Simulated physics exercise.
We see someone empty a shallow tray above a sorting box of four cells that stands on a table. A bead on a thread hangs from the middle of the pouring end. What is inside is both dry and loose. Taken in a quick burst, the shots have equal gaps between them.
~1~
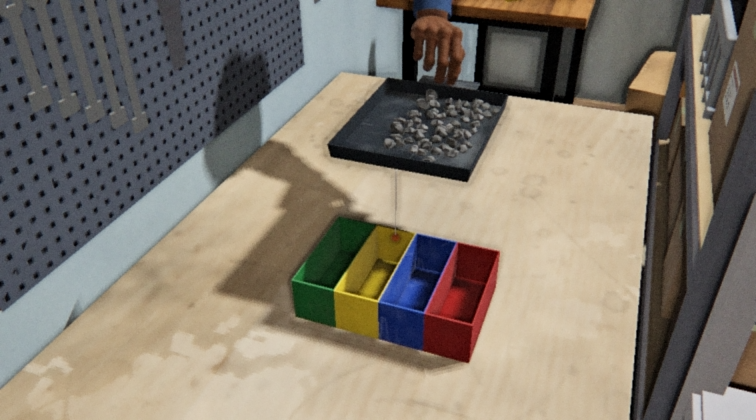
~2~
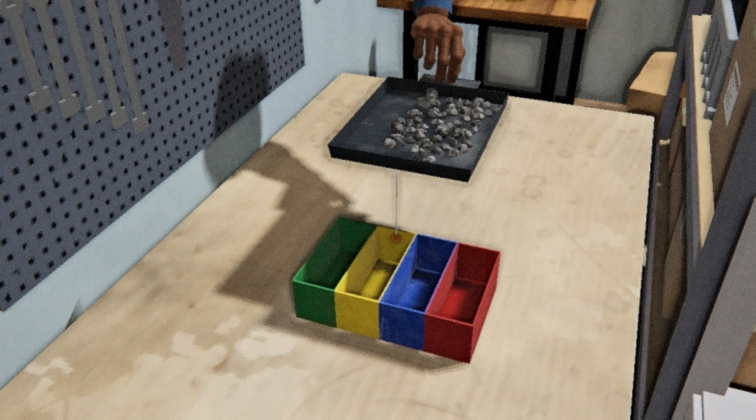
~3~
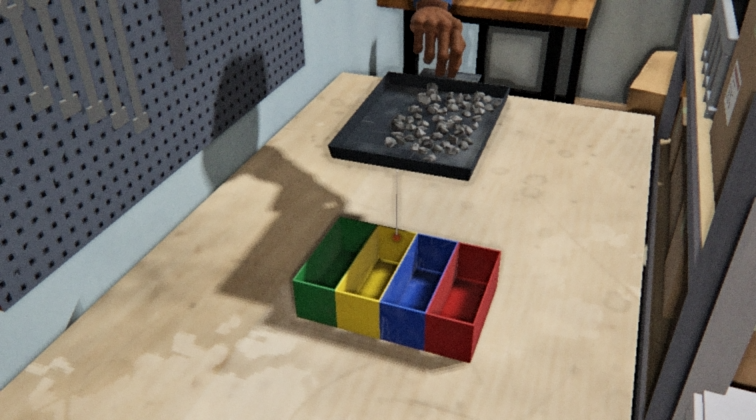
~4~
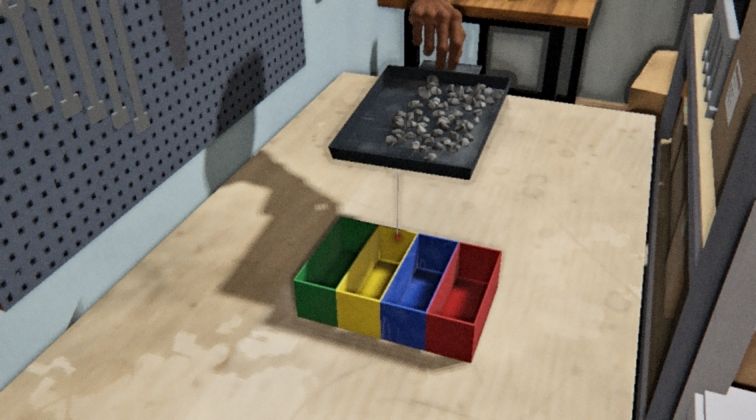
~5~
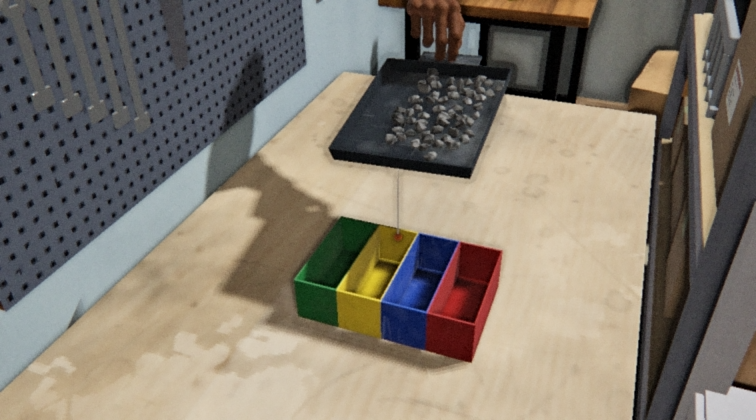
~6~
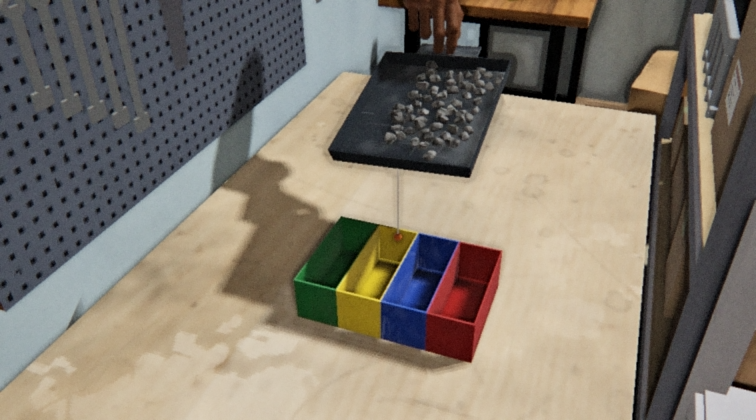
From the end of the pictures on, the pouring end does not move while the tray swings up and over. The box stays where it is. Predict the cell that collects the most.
I would say the green cell.
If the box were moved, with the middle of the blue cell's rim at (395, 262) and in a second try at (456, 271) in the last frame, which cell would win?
First try: That yellow cell. Second try: Green.
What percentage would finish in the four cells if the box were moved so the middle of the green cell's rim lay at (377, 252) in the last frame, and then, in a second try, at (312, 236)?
In order: 50 percent, then 100 percent.
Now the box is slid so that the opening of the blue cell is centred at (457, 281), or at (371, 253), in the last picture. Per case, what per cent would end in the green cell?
30, then 0 %.
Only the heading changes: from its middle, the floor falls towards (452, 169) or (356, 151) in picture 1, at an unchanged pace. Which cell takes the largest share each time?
Try 1 - red; try 2 - the cell in green.
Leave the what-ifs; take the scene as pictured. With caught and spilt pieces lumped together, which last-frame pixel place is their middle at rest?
Last view, resting centre - approx. (345, 293).
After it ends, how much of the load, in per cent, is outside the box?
I'd put it close to 0 per cent.
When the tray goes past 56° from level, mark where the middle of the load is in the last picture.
Mark it at roughly (389, 143) in the final frame.
Soon, tray tipped steeply; nearly all on the tray; a stray few falling or outside the box.
A while on, tray tipped right over; most on the tray; a small part in the green cell; a small part in the yellow cell; a stray few in the blue cell; a stray few falling or outside the box.
Towards the end, tray tipped past a quarter turn; about half in the green cell; about a third in the yellow cell; a small part in the blue cell; a stray few falling or outside the box.
Finally, tray tipped past a quarter turn; about half in the green cell; about a third in the yellow cell; a small part in the blue cell; none in the red cell; a stray few outside the box.
